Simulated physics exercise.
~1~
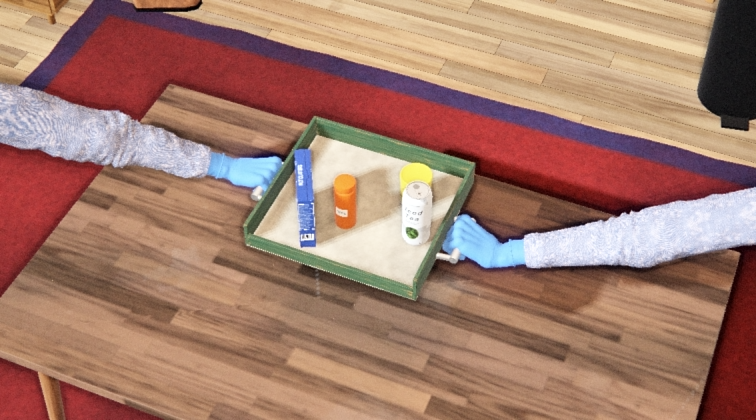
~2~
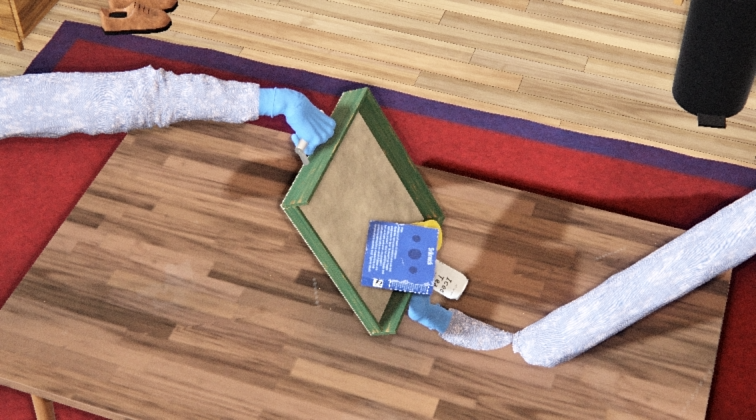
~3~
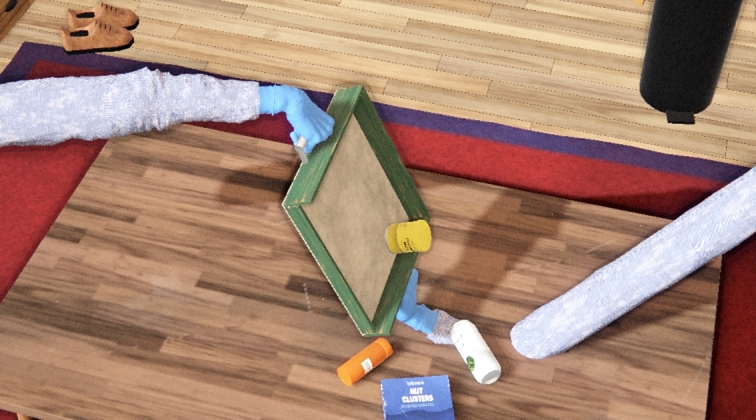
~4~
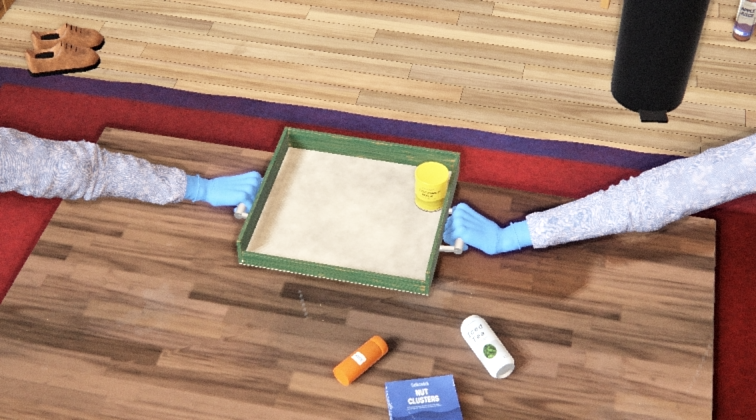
Gloved hands tip a green tray rightward, spilling all but a yellow tin, then level it.
